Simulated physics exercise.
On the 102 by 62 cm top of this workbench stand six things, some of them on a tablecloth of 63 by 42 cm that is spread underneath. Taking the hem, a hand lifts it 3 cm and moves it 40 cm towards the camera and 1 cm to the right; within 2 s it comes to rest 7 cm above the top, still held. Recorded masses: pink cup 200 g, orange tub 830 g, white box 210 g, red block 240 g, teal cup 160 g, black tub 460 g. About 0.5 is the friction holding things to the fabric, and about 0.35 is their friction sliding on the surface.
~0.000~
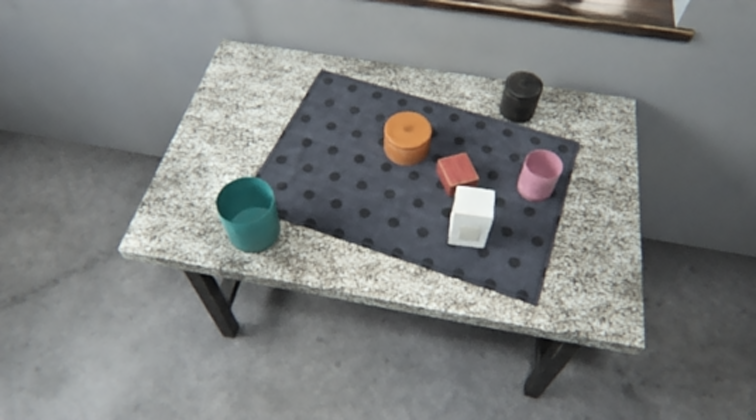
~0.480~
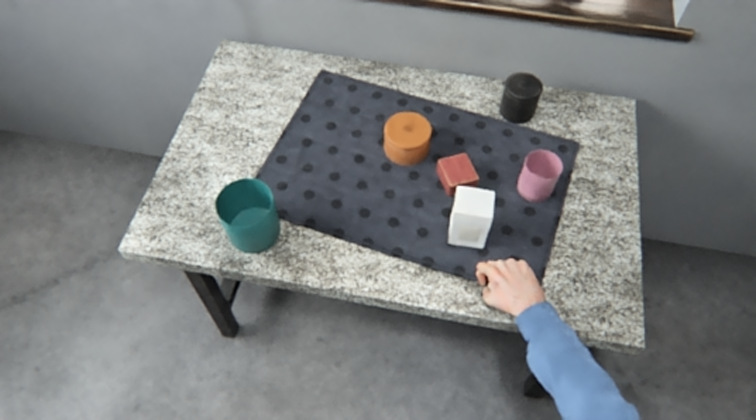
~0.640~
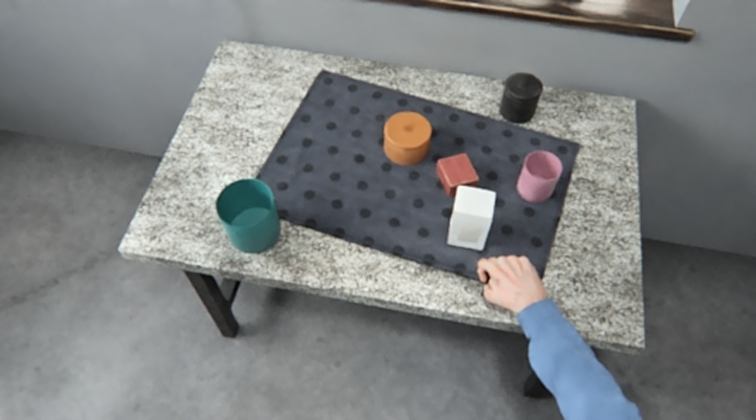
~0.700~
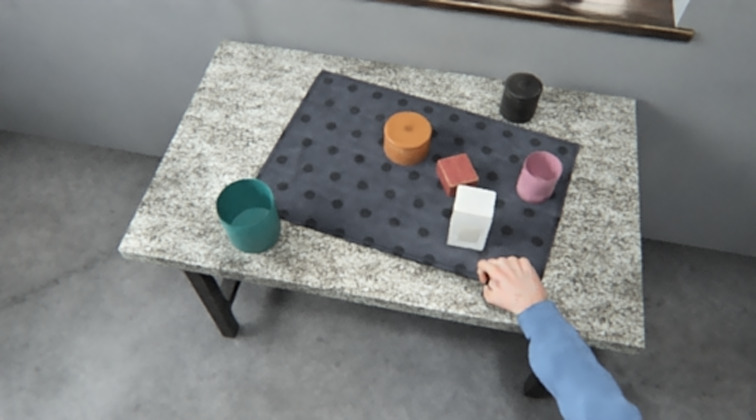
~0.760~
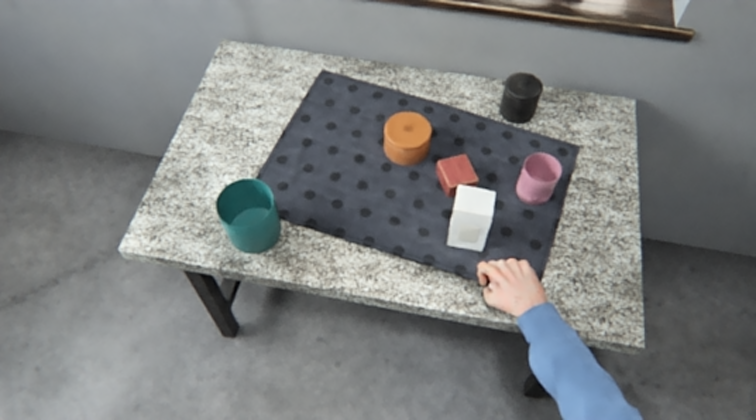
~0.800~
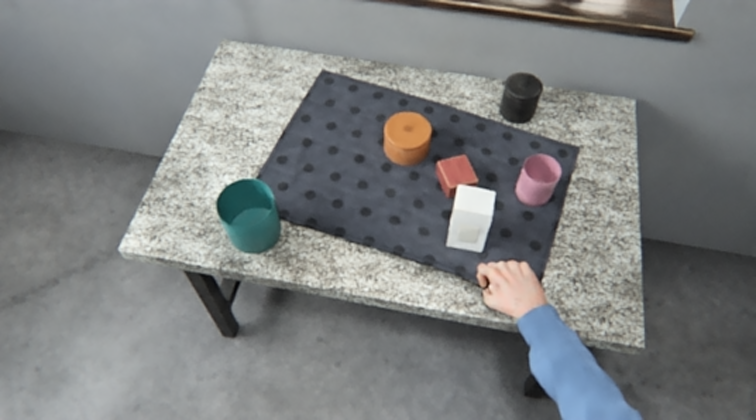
A dark, dotted cloth lies across a speckled, stone-look table against a grey wall, seen from above at an angle by a still camera. On it sit an orange tub, a red block, a white box and a pink cup, with a teal cup at left and a black tub behind. A blue-sleeved hand grips the cloth's near right edge, shifting only barely while the objects stay in place.
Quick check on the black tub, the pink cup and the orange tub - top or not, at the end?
Outcome: Black tub: Safe. Pink cup: Lost. Orange tub: Lost.
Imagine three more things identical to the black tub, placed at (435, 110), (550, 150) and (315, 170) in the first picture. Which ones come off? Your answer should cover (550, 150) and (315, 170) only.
Off the top, then off the top.
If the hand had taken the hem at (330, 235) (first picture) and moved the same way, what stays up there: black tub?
Then: Black tub remains.
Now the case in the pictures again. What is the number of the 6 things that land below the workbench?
My count is 5.
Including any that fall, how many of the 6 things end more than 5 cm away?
After counting, the figure is 5.
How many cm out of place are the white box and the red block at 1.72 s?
For the white box, 20 centimetres, and for the red block, 25 centimetres.
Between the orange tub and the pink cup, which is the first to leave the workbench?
The pink one goes first.
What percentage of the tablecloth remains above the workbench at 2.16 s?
Roughly 50%.
At 1.3 s, 95 % of the tablecloth is still over the top; pink cup 13 cm off its start, orange tub 8 cm off its start, red block 10 cm off its start.
At 1.7 s, 75 % of the tablecloth is still over the top; pink cup 28 cm off its start, orange tub 22 cm off its start, red block 24 cm off its start.
At 2.2 s, 50 % of the tablecloth is still over the top; pink cup over the edge, orange tub 34 cm off its start at (448, 270), red block 36 cm off its start at (479, 337).
At 2.6 s, 0 % of the tablecloth is still over the top; orange tub over the edge, pink cup over the edge, red block over the edge.
At 4.2 s, 0 % of the tablecloth is still over the top; orange tub over the edge, pink cup over the edge, black tub 0 cm off its start at (524, 85), red block over the edge.
